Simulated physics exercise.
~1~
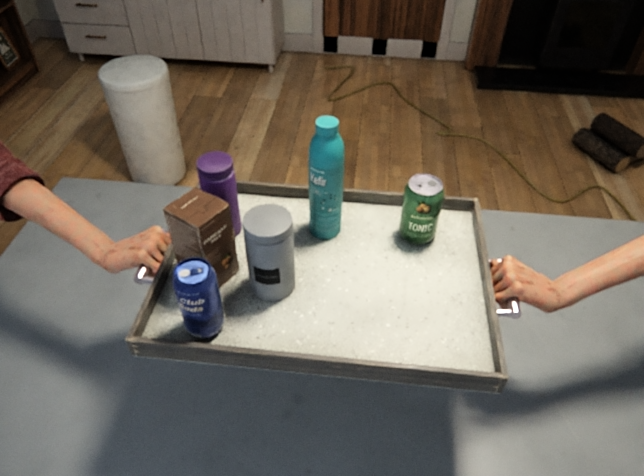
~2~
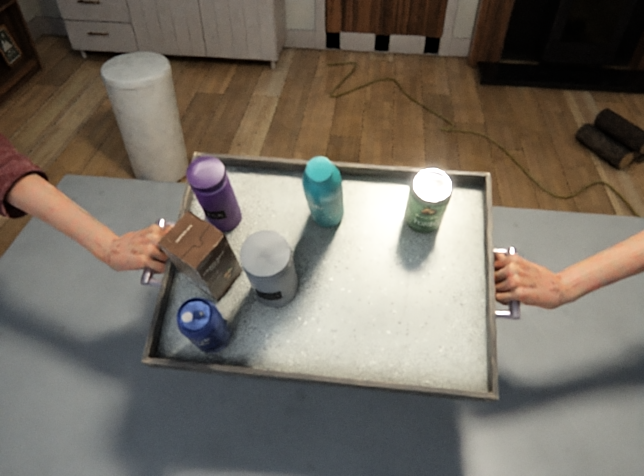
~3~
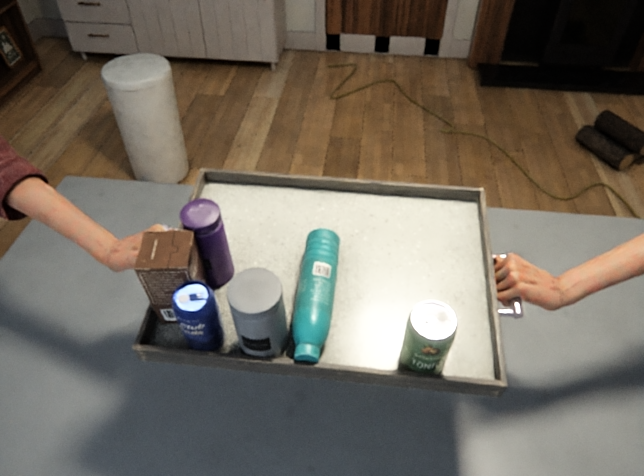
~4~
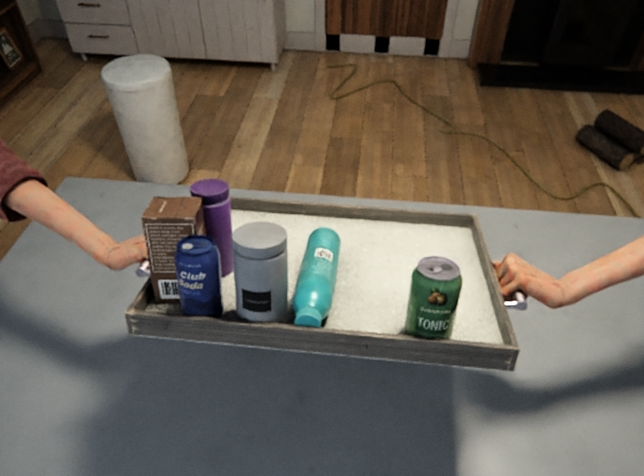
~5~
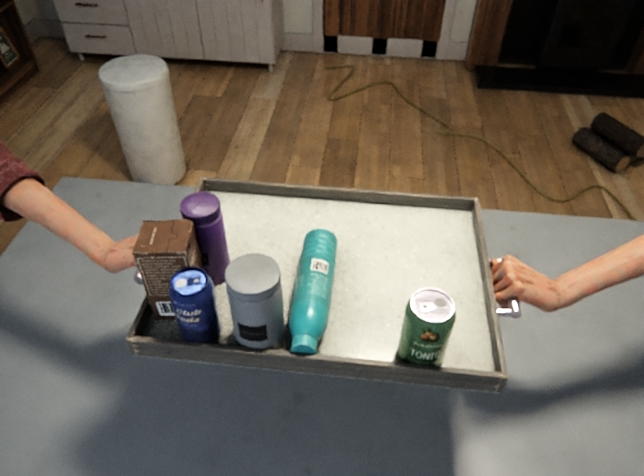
A wooden-rimmed serving tray is held by its side handles in two hands above a grey table, seen from above in a room with a plank floor. A brown carton, purple jar, grey jar and blue can stand on the left, a turquoise bottle near the middle and a green can on the right. The tray tips towards the viewer, and the bottle topples and slides to the near rim while the green can, jars and carton shift nearer. The tray then tips away and returns to about level, leaving the bottle lying down and the rest upright.
